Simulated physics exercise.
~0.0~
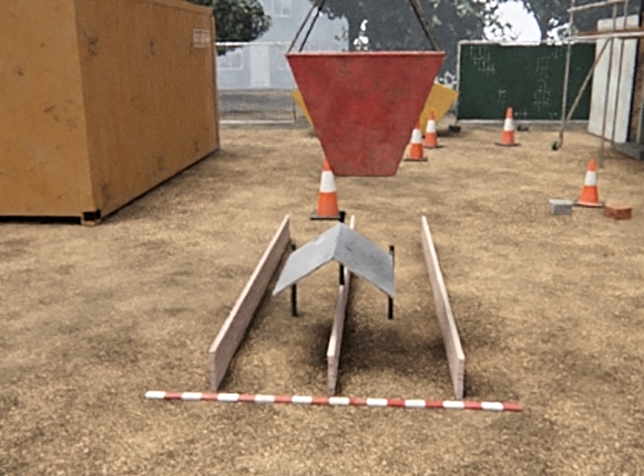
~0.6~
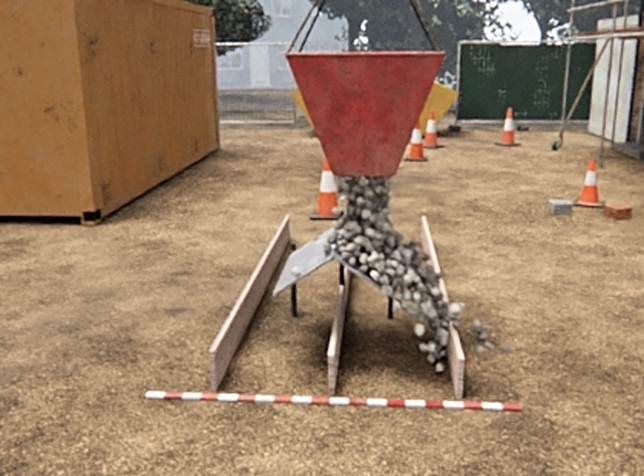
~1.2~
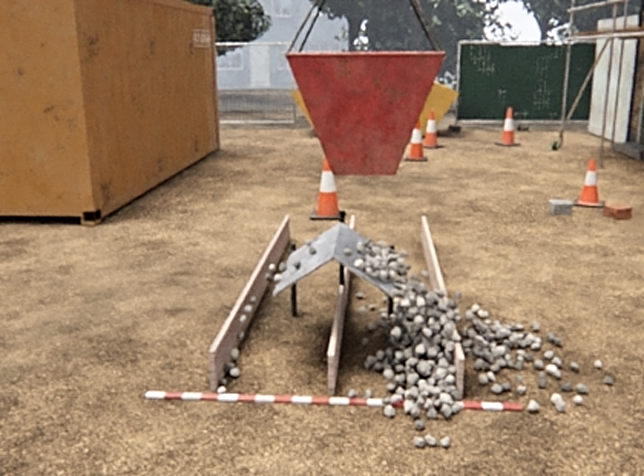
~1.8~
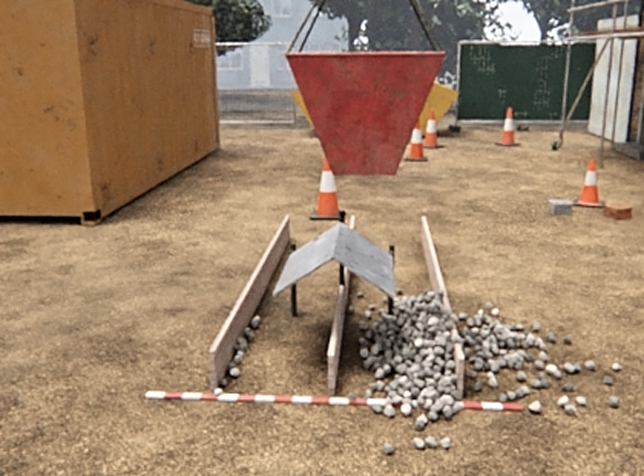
In a dirt yard, stones pour from a red skip and settle mostly right.
